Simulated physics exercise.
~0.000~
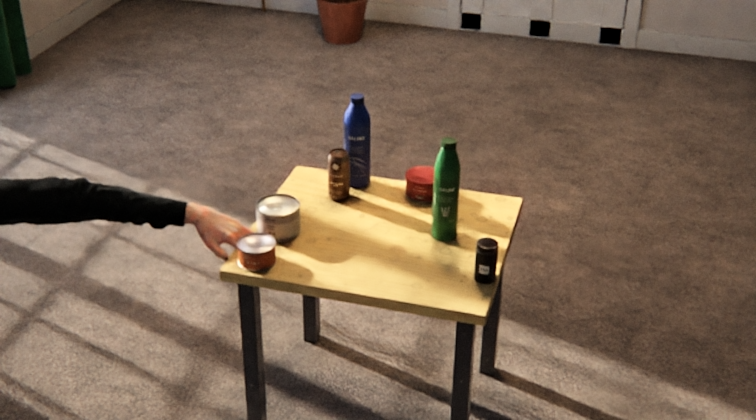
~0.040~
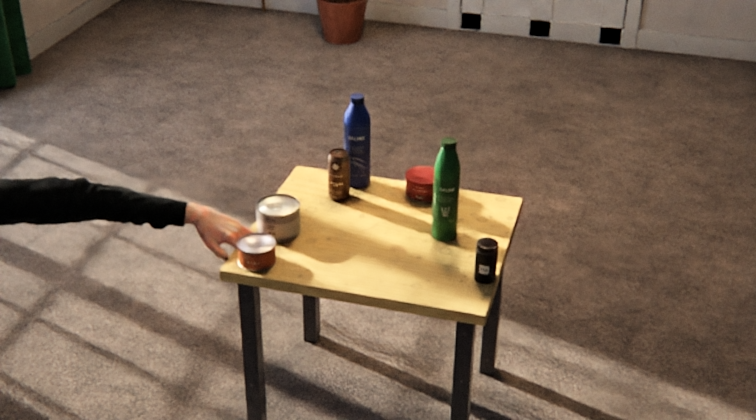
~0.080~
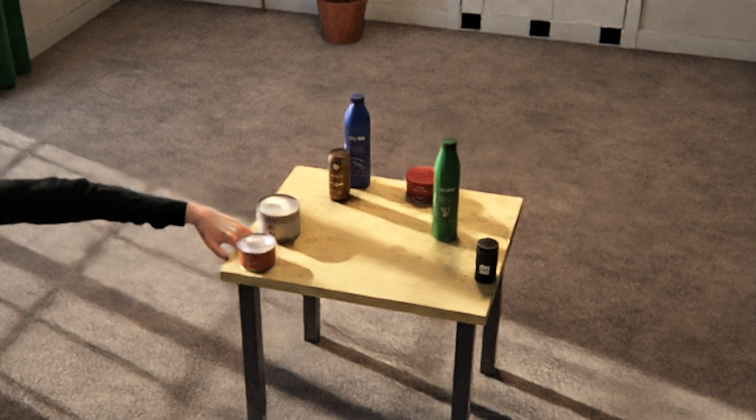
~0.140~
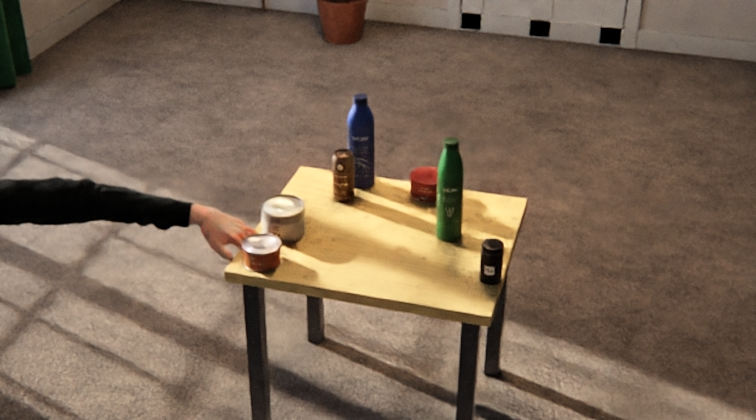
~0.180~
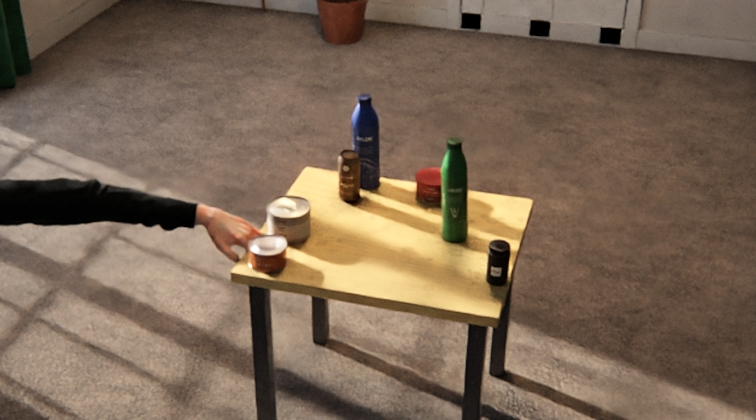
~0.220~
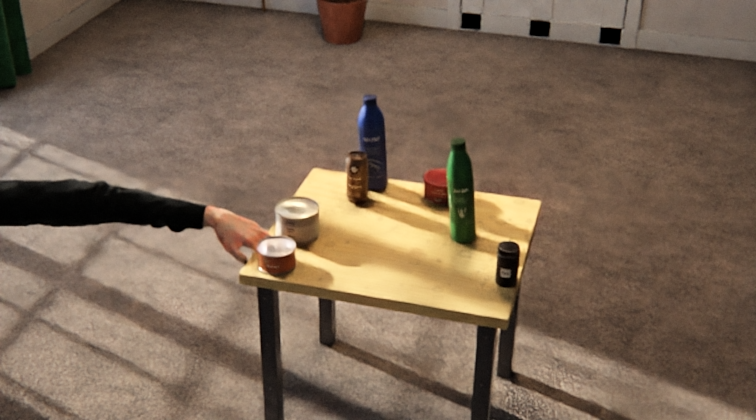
Small wooden table sliding slightly to the right, carrying bottles, tubs and cans, as a dark-sleeved hand pushes at its left corner.
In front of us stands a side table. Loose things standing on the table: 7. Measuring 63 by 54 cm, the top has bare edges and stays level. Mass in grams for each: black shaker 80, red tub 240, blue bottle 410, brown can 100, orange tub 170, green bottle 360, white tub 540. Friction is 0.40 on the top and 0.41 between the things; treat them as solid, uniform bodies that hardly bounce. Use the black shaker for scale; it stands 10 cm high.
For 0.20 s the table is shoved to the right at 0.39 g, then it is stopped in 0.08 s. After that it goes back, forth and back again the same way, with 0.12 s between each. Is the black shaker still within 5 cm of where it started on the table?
No, pretty sure it gets dislodged.
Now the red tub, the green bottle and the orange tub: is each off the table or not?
Once it all settles, the red tub stays on its surface, the green bottle leaves its surface and the orange tub stays on its surface.
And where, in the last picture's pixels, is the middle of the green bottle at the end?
It settles somewhere near (487, 407).
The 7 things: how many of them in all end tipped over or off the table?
3.
After 0.72 s, black shaker and green bottle now off the table; blue bottle leaning 68°; red tub slid 7 cm.
After 1.12 s, table shifted 11 cm; blue bottle now off the table; red tub slid 7 cm.
At rest (2.2 s), off the table, black shaker, blue bottle and green bottle; not toppled but over 5 cm from the start, red tub; the other 3 in place, give or take 5 cm.
